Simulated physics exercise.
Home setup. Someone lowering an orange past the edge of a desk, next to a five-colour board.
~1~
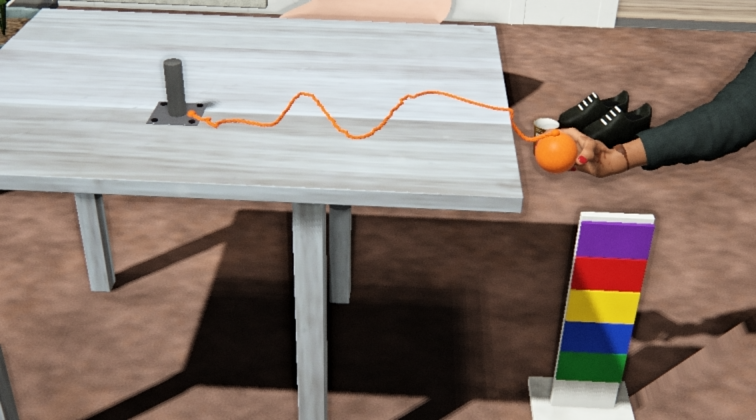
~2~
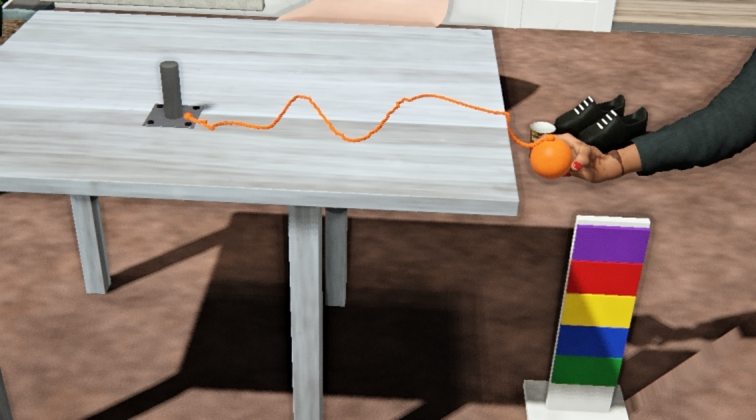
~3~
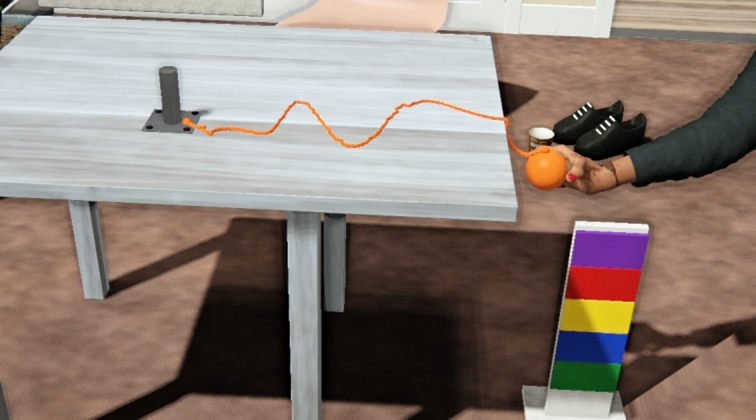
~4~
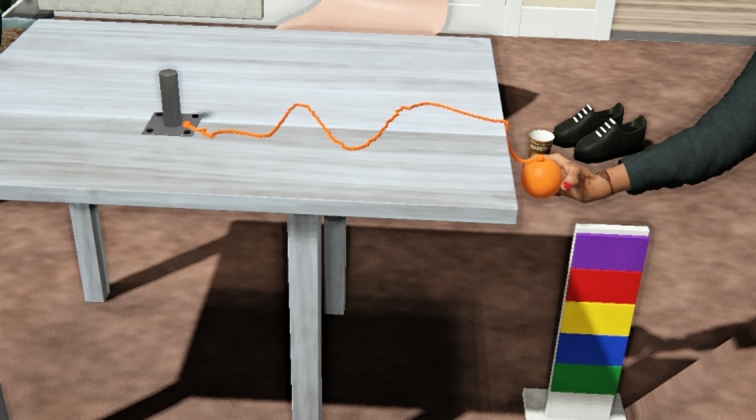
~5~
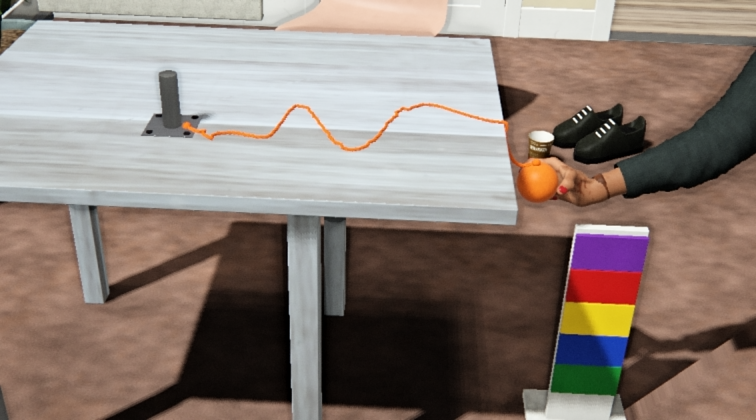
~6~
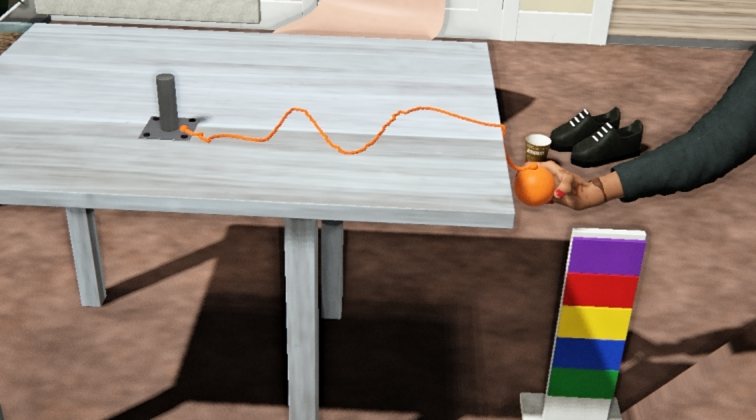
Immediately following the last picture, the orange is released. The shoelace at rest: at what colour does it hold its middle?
The colour is green.
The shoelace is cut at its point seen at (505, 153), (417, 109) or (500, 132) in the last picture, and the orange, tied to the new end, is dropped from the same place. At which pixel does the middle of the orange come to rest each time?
The three cuts give roughly (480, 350), (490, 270) and (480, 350) respectively.
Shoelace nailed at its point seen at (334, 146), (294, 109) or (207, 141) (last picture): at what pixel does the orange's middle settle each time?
Pixel places, try by try: (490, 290), (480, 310), (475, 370).
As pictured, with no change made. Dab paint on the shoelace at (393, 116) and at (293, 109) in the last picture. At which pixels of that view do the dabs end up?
One finishes at (495, 229) and the other at (373, 137).
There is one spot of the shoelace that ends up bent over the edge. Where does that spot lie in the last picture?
It's the point at about (359, 151).
Soon after, orange near (514, 329); level with yellow.
After that, orange near (456, 376); level with green.
And then, orange near (480, 401); level with green.
In the end, orange near (474, 394); level with green. At green.
